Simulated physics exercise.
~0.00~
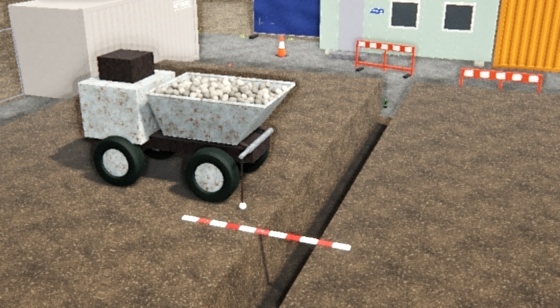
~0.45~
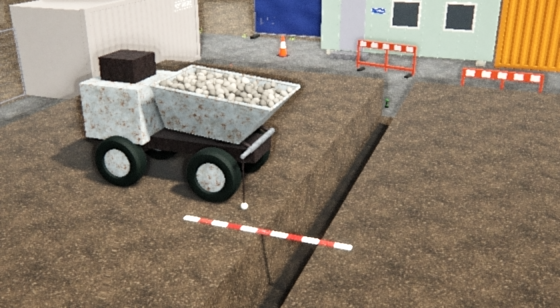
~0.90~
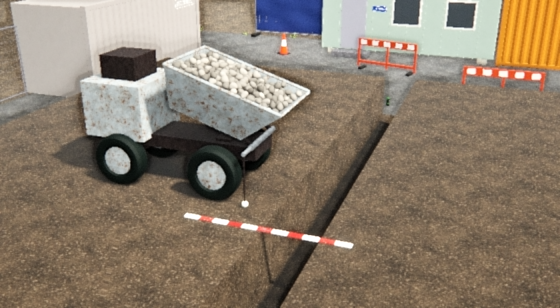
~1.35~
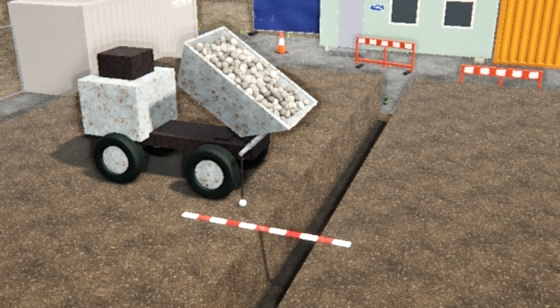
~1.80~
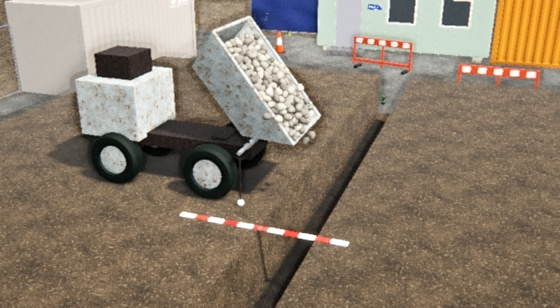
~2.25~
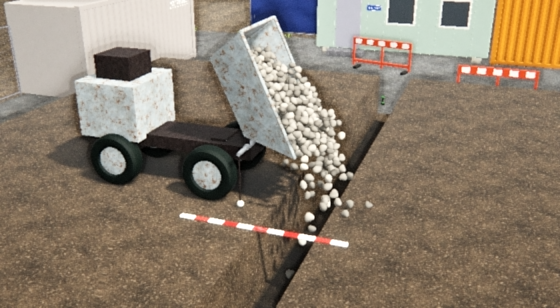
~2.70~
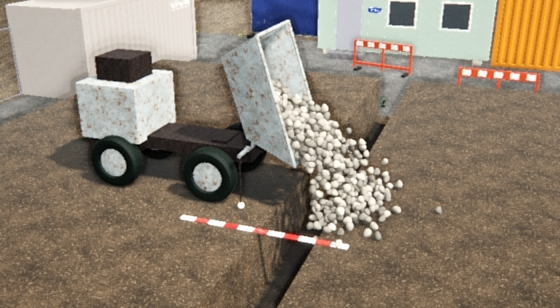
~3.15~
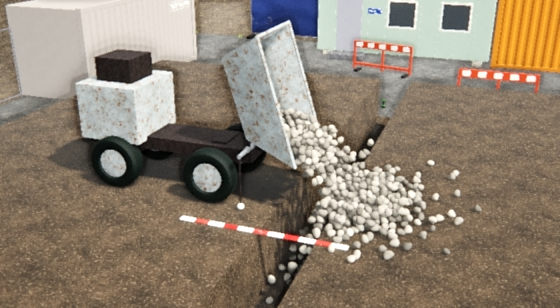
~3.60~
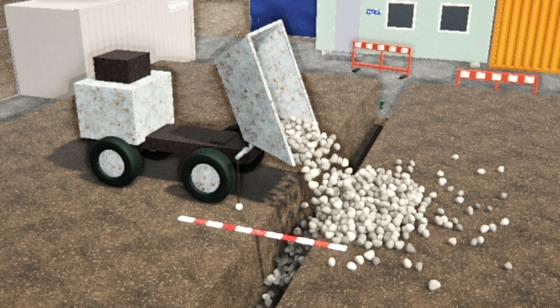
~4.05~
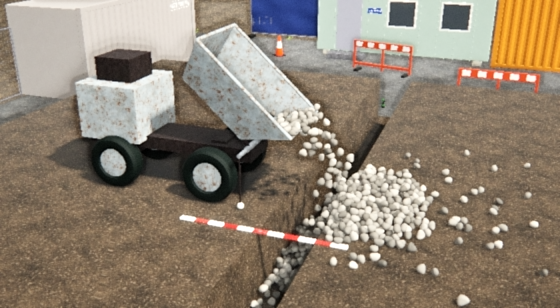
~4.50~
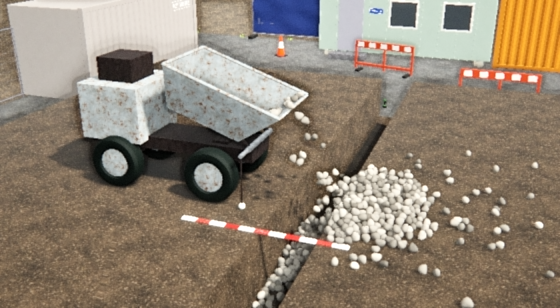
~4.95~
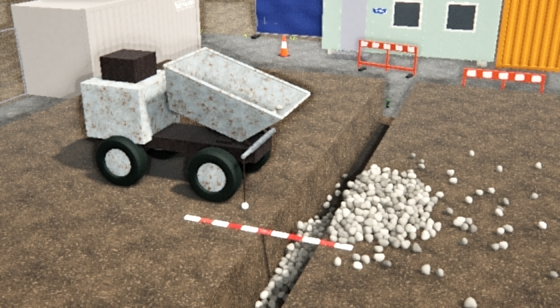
On a dirt building site, a small speckled dumper tipped its body steeply and poured pale rounded stones over a narrow trench, then lowered it partway, leaving stones in the trench, a heap beyond it and some scattered farther right.
